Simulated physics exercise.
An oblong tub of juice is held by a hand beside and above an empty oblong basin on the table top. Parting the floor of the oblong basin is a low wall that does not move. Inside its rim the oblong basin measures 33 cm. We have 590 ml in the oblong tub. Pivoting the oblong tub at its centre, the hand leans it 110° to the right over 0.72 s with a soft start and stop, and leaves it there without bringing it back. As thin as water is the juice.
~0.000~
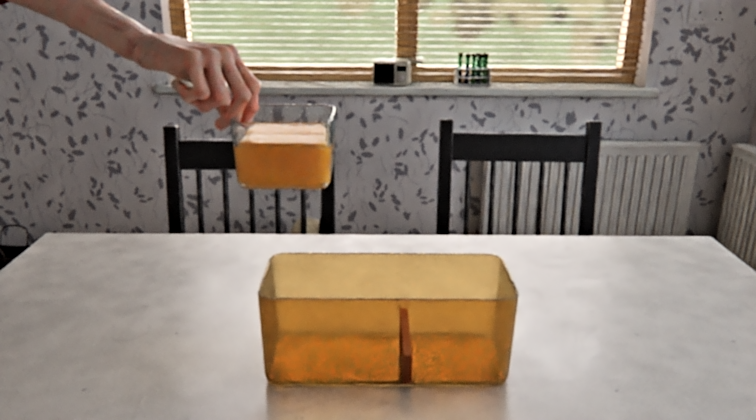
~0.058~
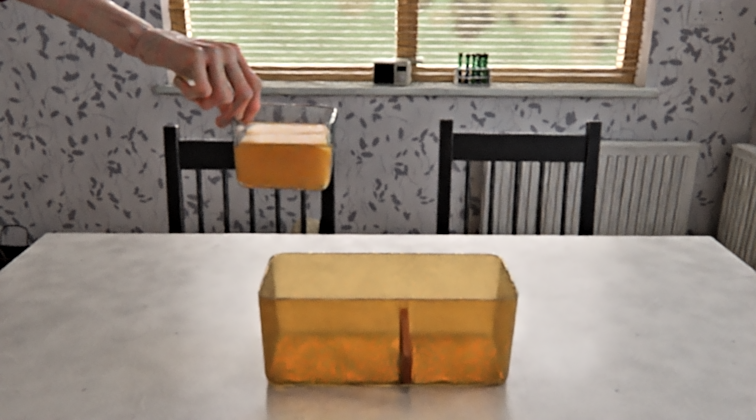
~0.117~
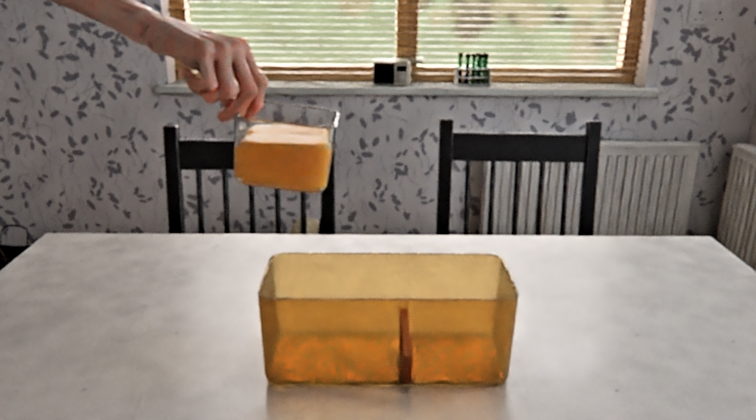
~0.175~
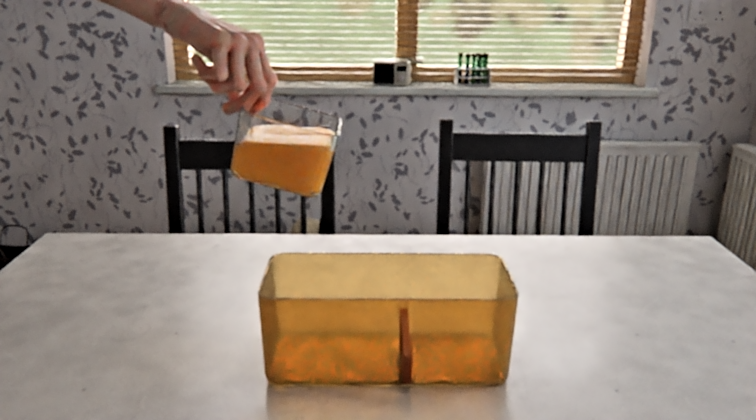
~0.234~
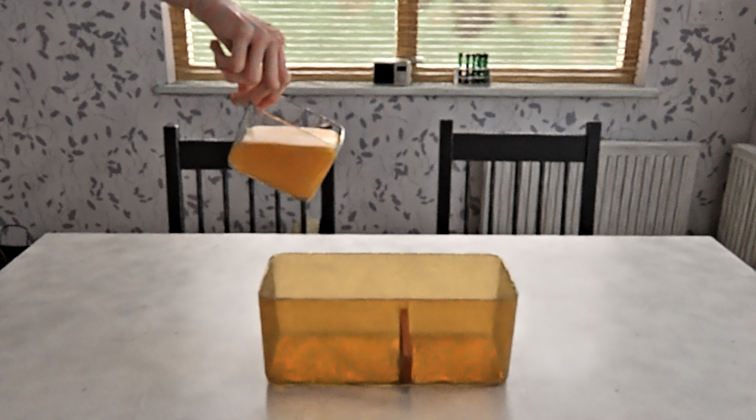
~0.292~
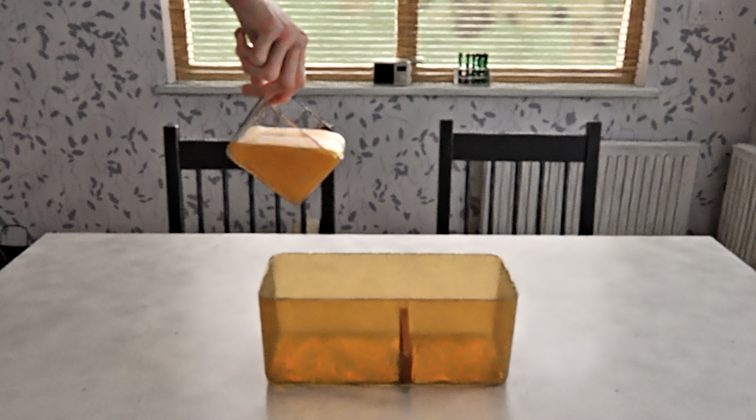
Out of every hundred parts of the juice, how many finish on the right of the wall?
About 12 in every hundred.
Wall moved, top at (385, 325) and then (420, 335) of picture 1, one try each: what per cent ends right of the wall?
Roughly 60 per cent, then 10 per cent.
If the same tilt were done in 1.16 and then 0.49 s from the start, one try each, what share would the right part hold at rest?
About 25 %, then about 10 %.
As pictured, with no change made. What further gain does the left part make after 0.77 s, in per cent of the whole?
Around 9 per cent.
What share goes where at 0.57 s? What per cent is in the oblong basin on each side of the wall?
20 per cent left and 0 right, roughly.
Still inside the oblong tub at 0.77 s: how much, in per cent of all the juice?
I reckon near 5 per cent still sits there.
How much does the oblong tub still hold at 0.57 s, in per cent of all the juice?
Close to 30 percent of the liquid remains at that time.
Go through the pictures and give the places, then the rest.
In the first frame, it leans 0°; its right rim is at (333, 116); the juice meets the walls at (243, 135) and (331, 135); the oblong basin's rim runs from (265, 275) to (510, 277); the wall's top is at (406, 331).
In the second frame, it leans 2°; its right rim is at (334, 117); the juice meets the walls at (243, 134) and (331, 136).
In the third frame, it leans 7°; its right rim is at (336, 121); the juice meets the walls at (243, 134) and (333, 136).
In the fourth frame, it leans 15°; its right rim is at (339, 129); the juice meets the walls at (244, 135) and (335, 137).
In the fifth frame, it leans 26°; its right rim is at (342, 139); the juice meets the walls at (241, 136) and (339, 138).
In the sixth frame, it leans 39°; its right rim is at (342, 151); the juice meets the walls at (238, 134) and (338, 141); 1 per cent is over the edge.
Then, 0.57 s in, the tilt is 99° and 30 per cent is still to pour, 20 is left of the wall and 0 right of it.
Then, 0.77 s in, the tilt is 110° and 5 per cent is still to pour, 77 is left of the wall and 8 right of it.
Then, 0.99 s in, the tilt is 110° and 0 per cent is still to pour, 84 is left of the wall and 10 right of it.
Then, 1.22 s in, the tilt is 110° and 0 per cent is still to pour, 85 is left of the wall and 12 right of it.
Finally, 85 per cent lies left of the wall, 12 right of it and 3 outside.
